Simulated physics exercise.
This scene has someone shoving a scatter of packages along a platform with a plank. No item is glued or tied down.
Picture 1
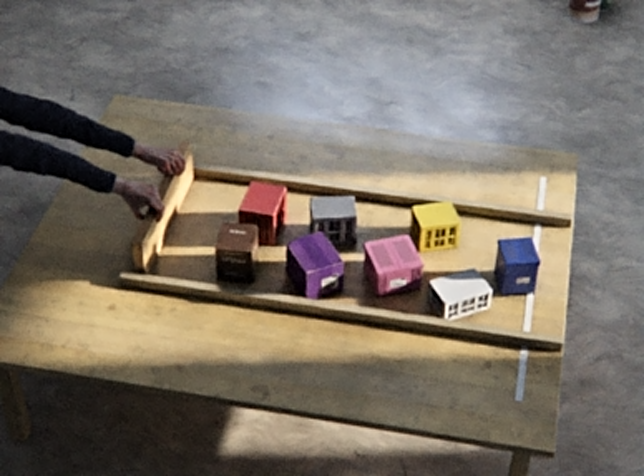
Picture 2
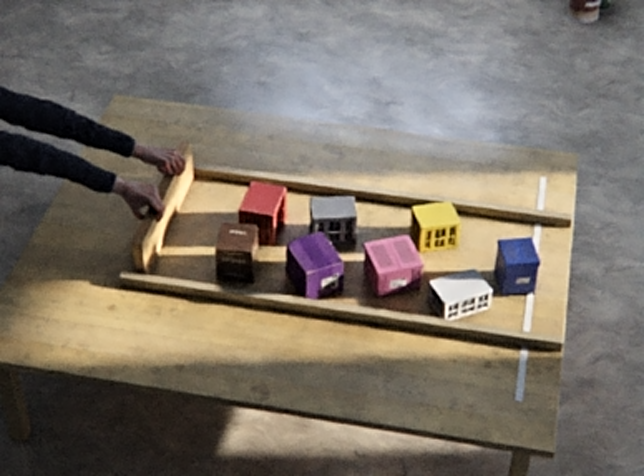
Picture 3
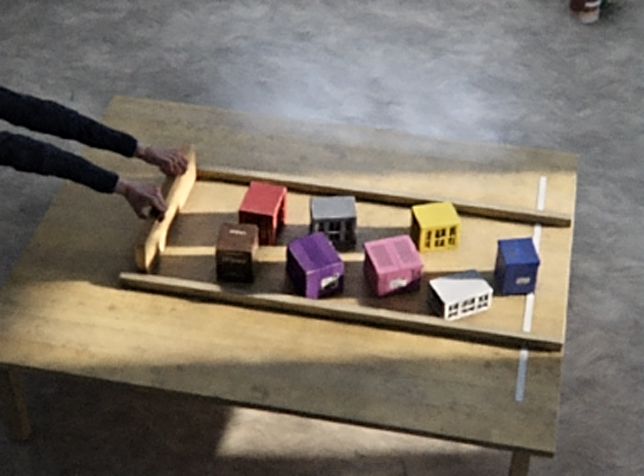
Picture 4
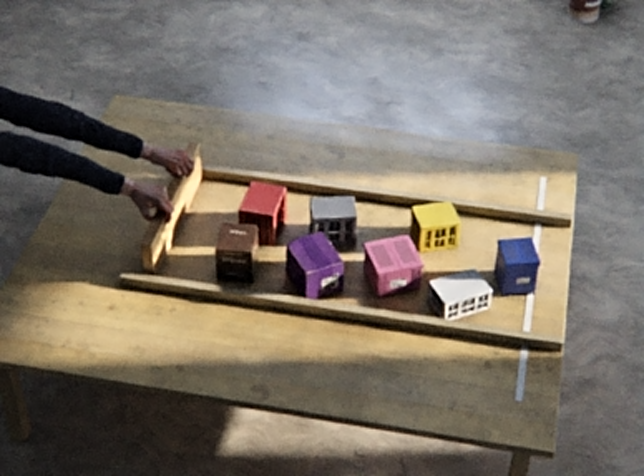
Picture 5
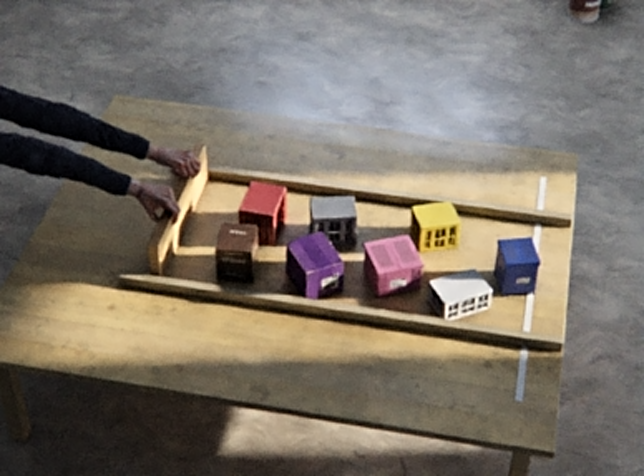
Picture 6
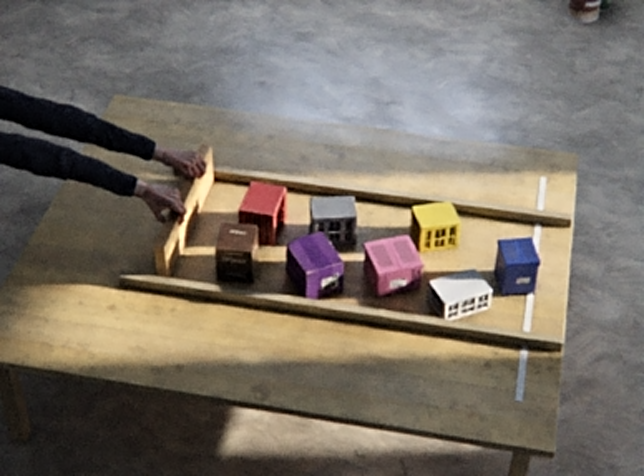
On a wooden table, two hands slide a plank slightly right toward scattered, unmoving coloured boxes.
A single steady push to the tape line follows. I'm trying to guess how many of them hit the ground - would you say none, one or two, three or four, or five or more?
Well, the ones that get knocked off number no fewer than five.
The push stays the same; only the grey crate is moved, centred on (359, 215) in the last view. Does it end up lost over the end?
Observed: The grey crate does not remain.
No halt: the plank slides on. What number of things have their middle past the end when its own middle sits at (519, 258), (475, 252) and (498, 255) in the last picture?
In order of the places given, that's 5, 3 and 3.
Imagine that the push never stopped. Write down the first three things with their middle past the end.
First the blue tote, then the white crate, then the pink tote.
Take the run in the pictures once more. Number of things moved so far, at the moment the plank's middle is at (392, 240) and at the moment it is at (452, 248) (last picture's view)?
At the one place 8, at the other 8.
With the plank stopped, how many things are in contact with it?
At rest, 3 are in contact.
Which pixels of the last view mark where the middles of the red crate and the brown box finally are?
(554, 254) and (550, 299).
Soon after, none off yet; blue tote at rest near (516, 267); white crate at rest near (460, 295); yellow crate at rest near (435, 227).
In the end, the number that fall off is five or more; gone, purple parcel, grey crate, pink tote, white crate and blue tote.
